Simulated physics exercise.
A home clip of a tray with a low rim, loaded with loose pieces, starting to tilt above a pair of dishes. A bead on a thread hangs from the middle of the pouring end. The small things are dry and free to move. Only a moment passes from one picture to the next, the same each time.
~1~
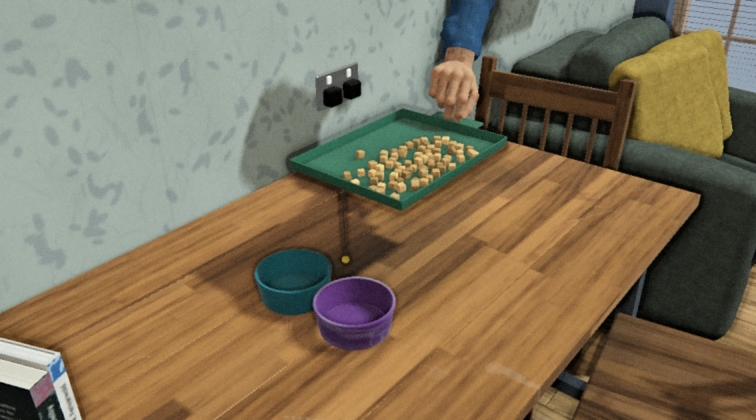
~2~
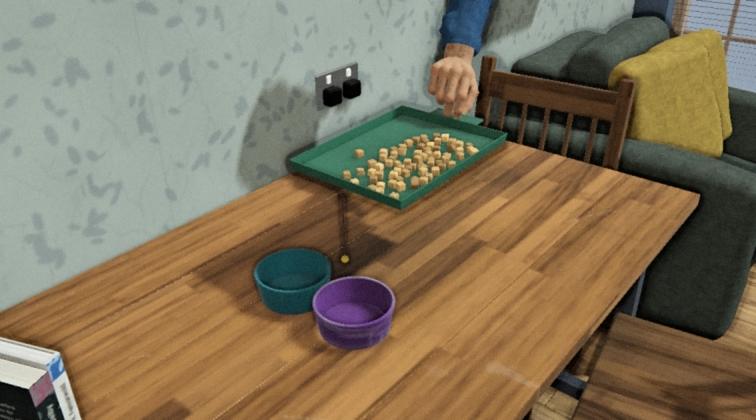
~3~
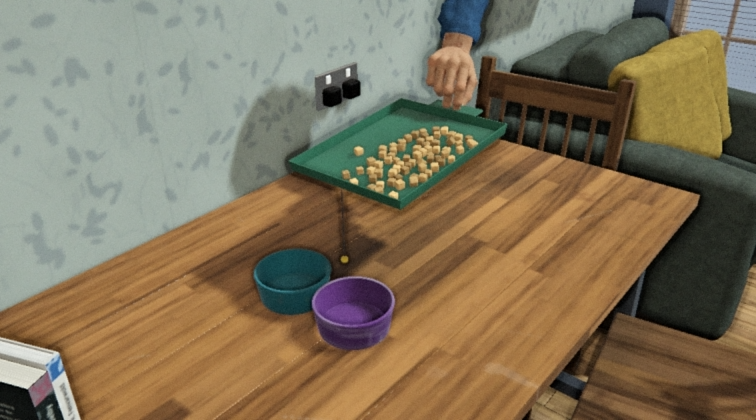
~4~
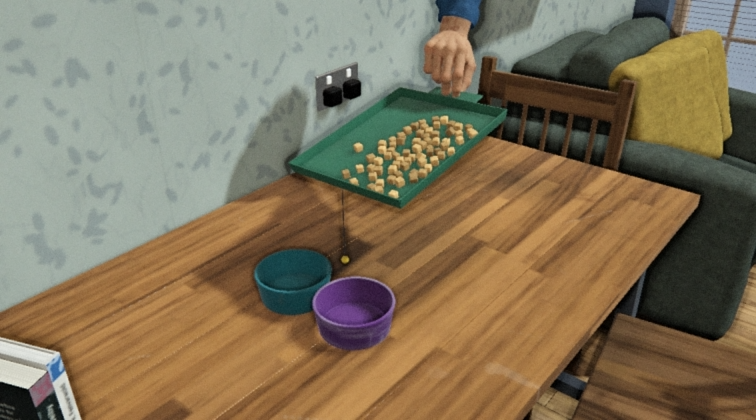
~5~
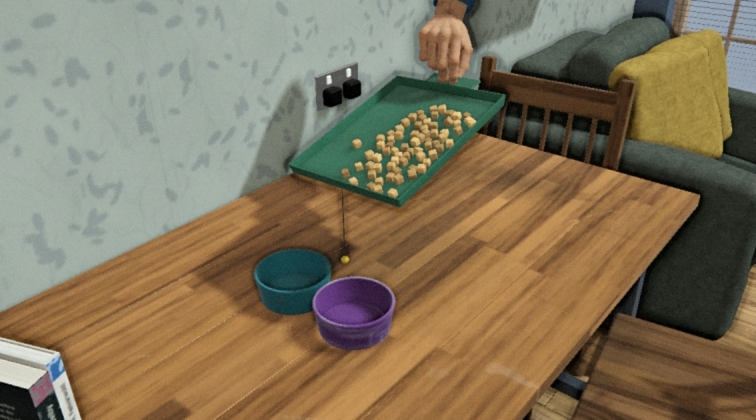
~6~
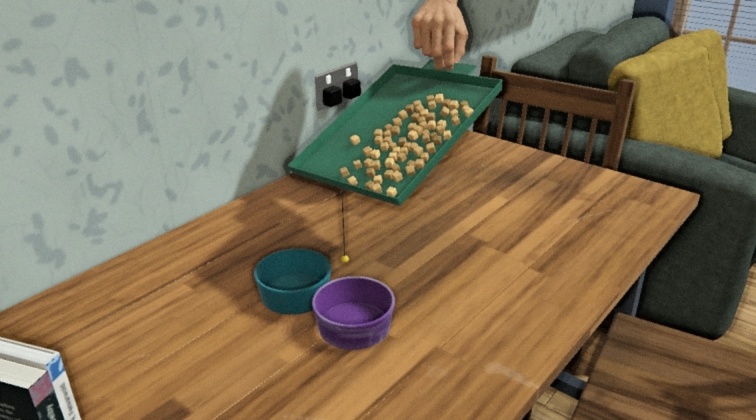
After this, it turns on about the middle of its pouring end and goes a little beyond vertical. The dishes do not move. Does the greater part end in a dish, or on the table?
Caught overall: The larger part.
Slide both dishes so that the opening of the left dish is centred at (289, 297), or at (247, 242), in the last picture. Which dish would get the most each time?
In turn: The left-hand dish; the right dish.
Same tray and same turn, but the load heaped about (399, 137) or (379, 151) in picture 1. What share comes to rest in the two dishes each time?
Near 70 % and 90 %.
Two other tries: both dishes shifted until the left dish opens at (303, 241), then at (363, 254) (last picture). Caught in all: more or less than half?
One: The smaller part. Two: Below a half.
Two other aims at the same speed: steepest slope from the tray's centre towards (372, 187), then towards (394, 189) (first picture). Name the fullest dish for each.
In turn: The right one; the right dish.
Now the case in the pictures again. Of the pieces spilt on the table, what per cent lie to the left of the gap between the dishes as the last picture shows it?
It comes to 80 per cent or so.
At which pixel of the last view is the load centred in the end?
Around (305, 298).
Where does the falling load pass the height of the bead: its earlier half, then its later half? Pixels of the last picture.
Early half (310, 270), late half (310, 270).
Shortly afterwards, tray tipped steeply; all but a few on the tray; only a few in the air.
Next, tray tipped past a quarter turn; the bulk on the tray; a little in the right dish; a little in the left dish; only a few outside both; only a few in the air.
Some moments later, tray tipped past a quarter turn; near a third in the right dish; near half in the left dish; near a quarter outside both.
In the end, tray tipped past a quarter turn; near a third in the right dish; near half in the left dish; near a quarter outside both.
